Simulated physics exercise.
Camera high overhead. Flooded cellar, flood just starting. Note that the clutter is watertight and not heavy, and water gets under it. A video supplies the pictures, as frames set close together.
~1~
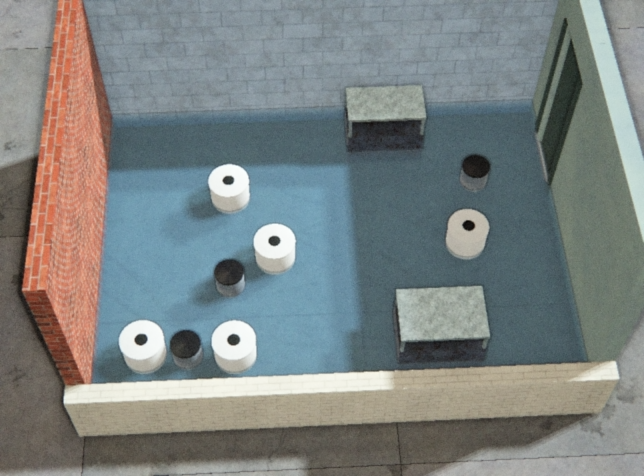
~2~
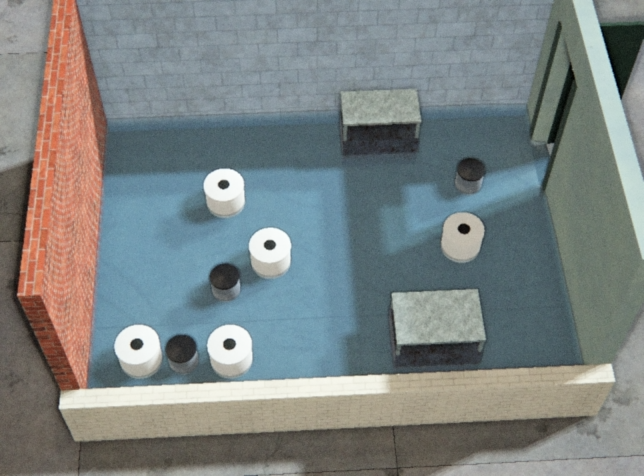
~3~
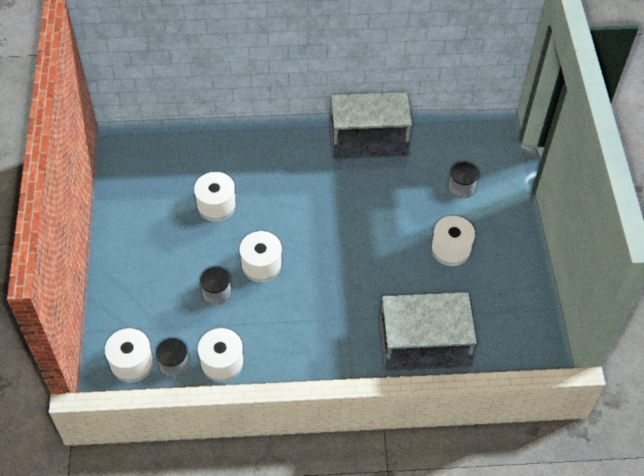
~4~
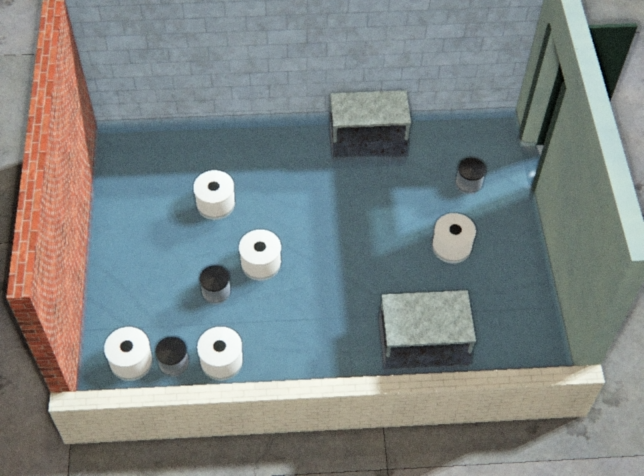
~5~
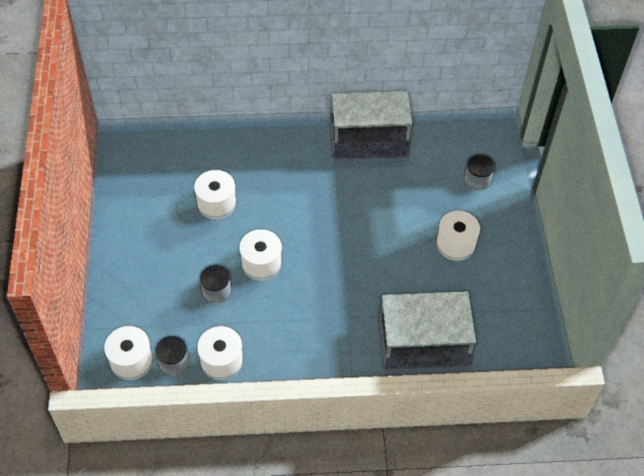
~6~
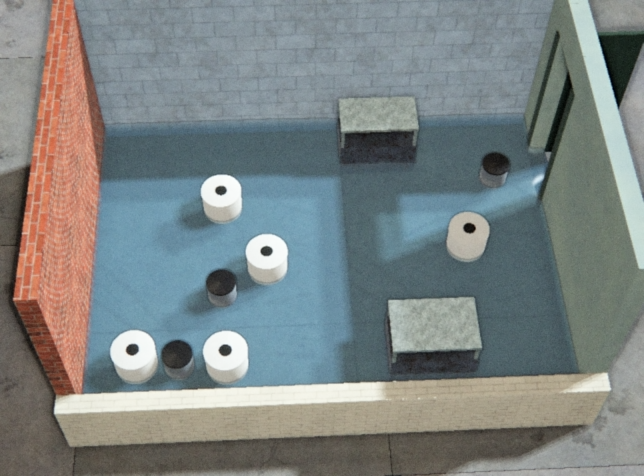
A door at right opens, then a dark pail and, slightly, a pale tub drift right.
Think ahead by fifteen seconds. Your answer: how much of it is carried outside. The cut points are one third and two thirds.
The fraction is going to land in the lowest band.
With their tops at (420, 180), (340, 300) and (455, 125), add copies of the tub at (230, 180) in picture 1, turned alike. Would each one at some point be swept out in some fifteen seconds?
Okay, one at a time: Gets out, next does not get out, last gets out.
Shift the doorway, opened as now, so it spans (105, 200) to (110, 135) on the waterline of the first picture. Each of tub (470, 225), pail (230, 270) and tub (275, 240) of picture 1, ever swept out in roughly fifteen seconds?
Answer, item by item: Not lost, lost, lost.
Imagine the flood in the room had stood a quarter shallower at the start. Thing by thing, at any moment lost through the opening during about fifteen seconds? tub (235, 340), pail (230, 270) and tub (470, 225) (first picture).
One after the other: Remains, remains, swept away.
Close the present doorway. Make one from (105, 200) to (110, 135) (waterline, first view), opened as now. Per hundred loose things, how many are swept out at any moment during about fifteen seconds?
It comes to about 40 per cent of the things.
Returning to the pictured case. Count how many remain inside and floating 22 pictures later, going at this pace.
So that is 6.
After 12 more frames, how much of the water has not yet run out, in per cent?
I'd put it near 84 per cent.
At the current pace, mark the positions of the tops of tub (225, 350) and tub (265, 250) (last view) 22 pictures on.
Roughly (264, 346) and roughly (342, 237).
A moment on, 0 of 8 are out; 8 afloat.
Next, 2 of 8 are out; 6 afloat.
Later, 2 of 8 are out; 6 afloat.
In the end, 2 of 8 are out; 6 afloat.
